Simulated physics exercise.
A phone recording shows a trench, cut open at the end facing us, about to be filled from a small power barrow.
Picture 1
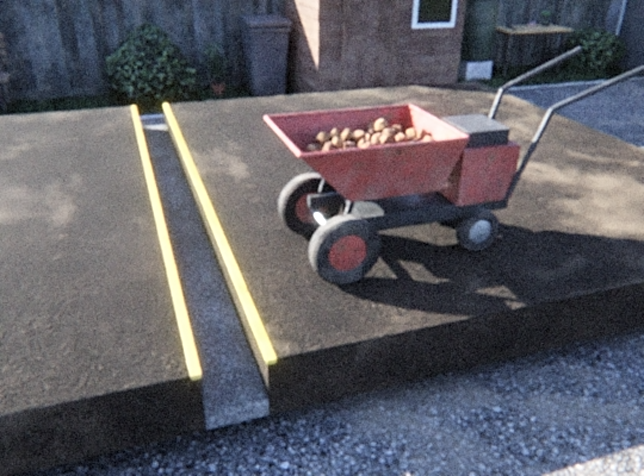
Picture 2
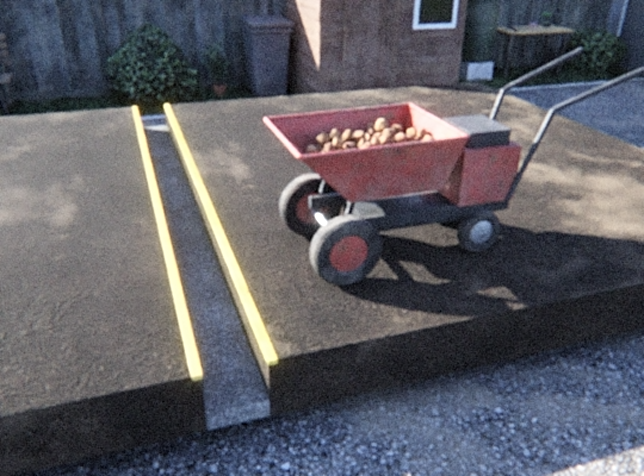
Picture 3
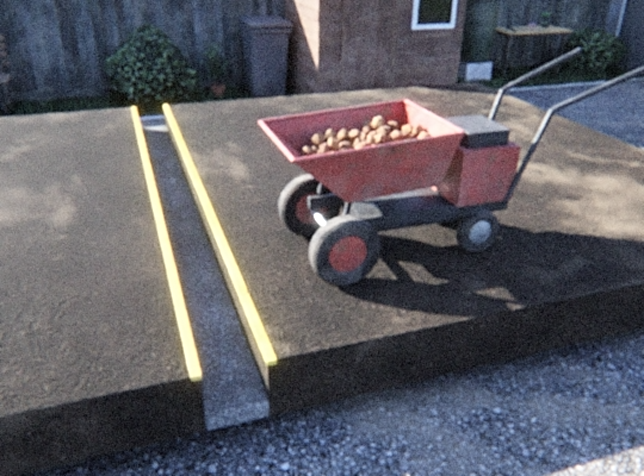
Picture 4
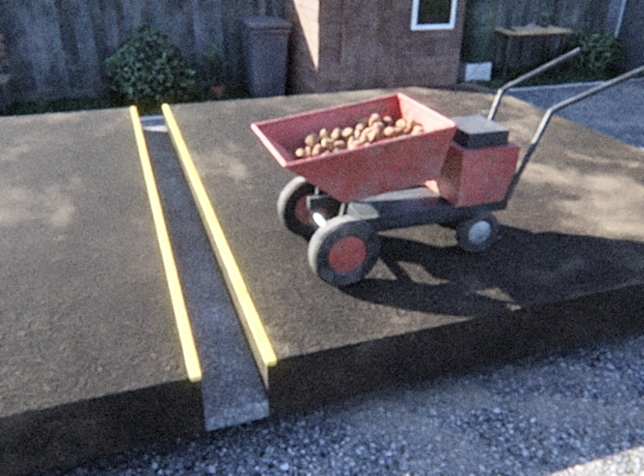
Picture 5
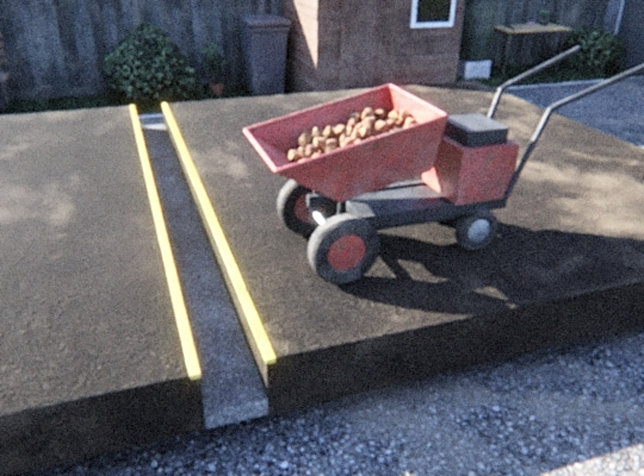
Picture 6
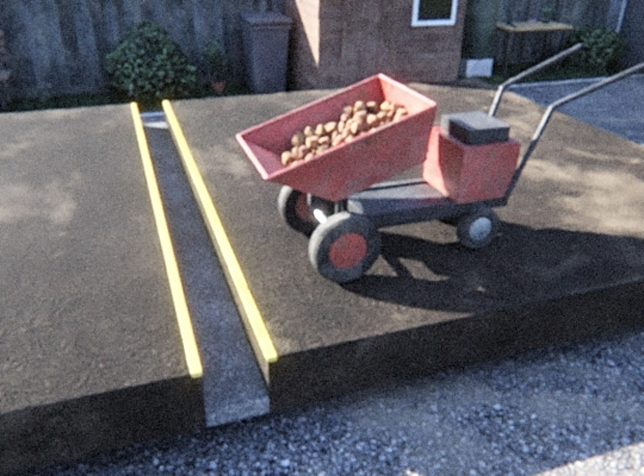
The red skip of a small power barrow, loaded with brown lumps, sat level at first, then gradually tilted forward to the left, toward a yellow-edged trench, while the wheels stayed in place.
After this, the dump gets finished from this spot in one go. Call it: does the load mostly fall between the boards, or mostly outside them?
It mostly falls between the boards.
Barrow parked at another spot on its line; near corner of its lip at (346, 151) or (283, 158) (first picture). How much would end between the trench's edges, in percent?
Close to 50 in a hundred, and close to 70 in a hundred.
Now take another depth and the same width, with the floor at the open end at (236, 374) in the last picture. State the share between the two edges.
Estimate: Approx. 50 per cent.
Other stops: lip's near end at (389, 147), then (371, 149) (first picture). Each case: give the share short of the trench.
About 50 % and about 40 %.
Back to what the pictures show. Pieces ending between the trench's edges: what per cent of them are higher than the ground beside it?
My guess is some 10 per cent.
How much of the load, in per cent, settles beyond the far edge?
Close to 10 in a hundred.
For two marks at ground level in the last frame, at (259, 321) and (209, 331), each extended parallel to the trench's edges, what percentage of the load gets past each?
Close to 100 per cent, then close to 30 per cent.
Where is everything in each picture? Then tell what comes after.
The first picture shows lip of the skip at (301, 156), level; top of the load at (383, 142), clay clods; first edge of the trench at (257, 323); far edge at (187, 336), the trench under half as wide as the skip, and about as deep as wide.
The second picture shows lip of the skip at (300, 158), level; top of the load at (383, 142).
The third picture shows lip of the skip at (294, 161), tipped barely; top of the load at (386, 143).
The fourth picture shows lip of the skip at (286, 166), tipped a little; top of the load at (392, 134).
The fifth picture shows lip of the skip at (277, 172), tipped a little; top of the load at (389, 126).
The sixth picture shows lip of the skip at (268, 179), tipped clearly; top of the load at (381, 119); first edge of the trench at (257, 321); far edge at (187, 334).
Soon after the last picture, skip tipped steeply; all in the skip.
A little later, skip tipped steeply; most in the skip; about a quarter in or heaped over the trench; a stray few beyond it; a stray few falling.
Later still, skip tipped right over; a small part in the skip; most in or heaped over the trench; a small part beyond it.
At rest, skip tipped right over; a stray few in the skip; nearly all in or heaped over the trench; a small part beyond it.
